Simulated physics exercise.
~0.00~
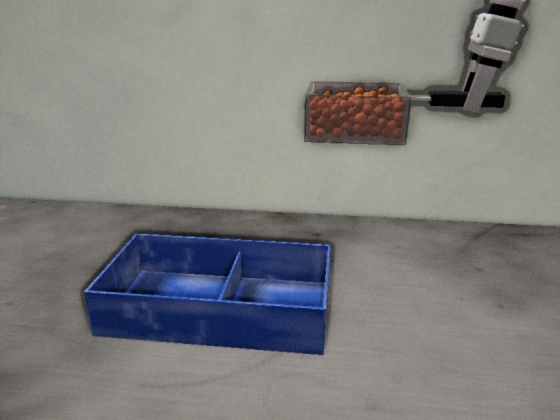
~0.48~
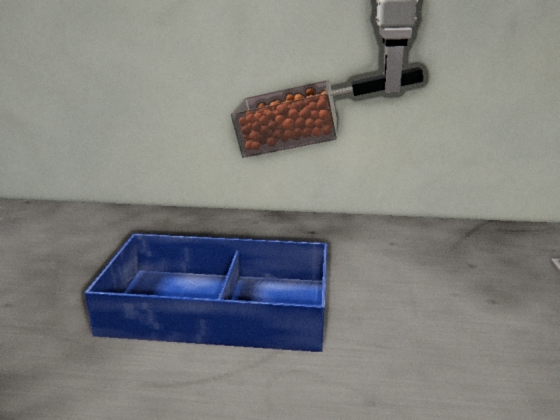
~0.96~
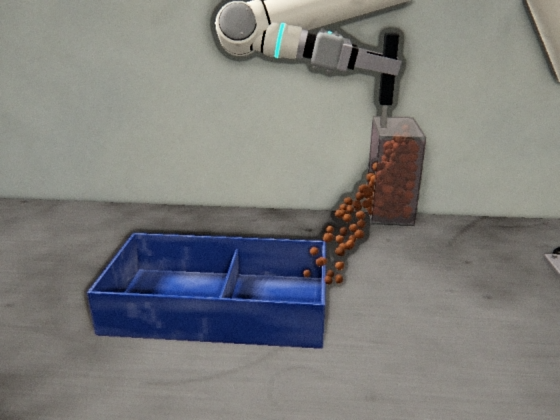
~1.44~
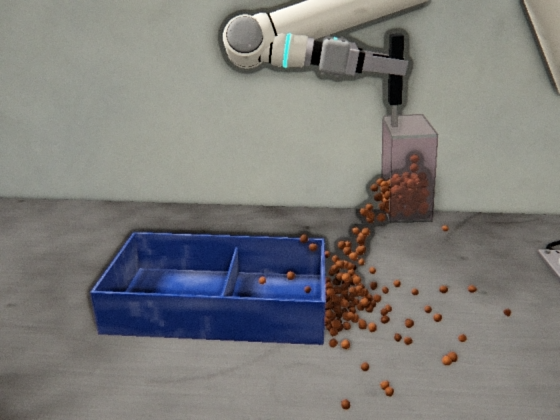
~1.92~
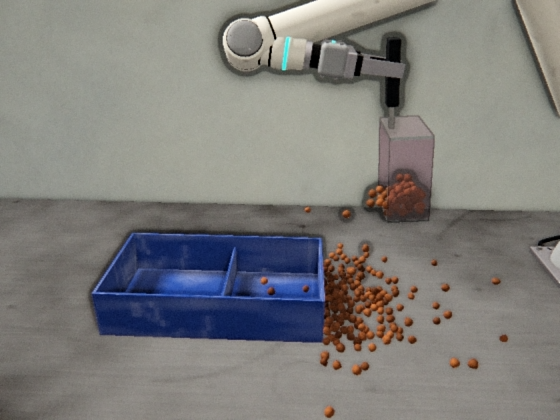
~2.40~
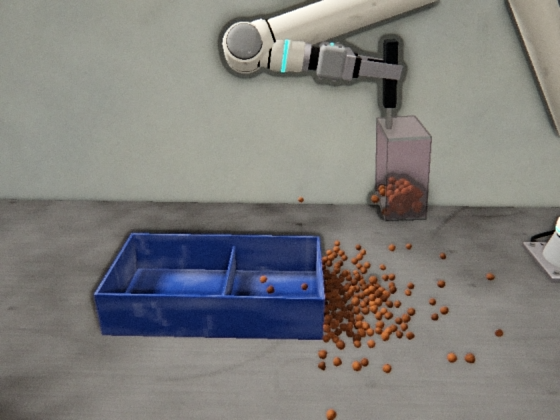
At first, a robot hand holds a clear box heaped with small reddish-brown nuts, up and to the right of a blue crate split in two by a cross wall. The hand moves the box left and begins to tip it. Then it shifts right and lower, swinging the box upright with its mouth downward, and nuts stream toward the crate's right edge. A few drop into the right-hand part, but most pile up outside and scatter across the table. The flow dwindles, leaving the crate nearly empty and a clump of nuts still in the box.
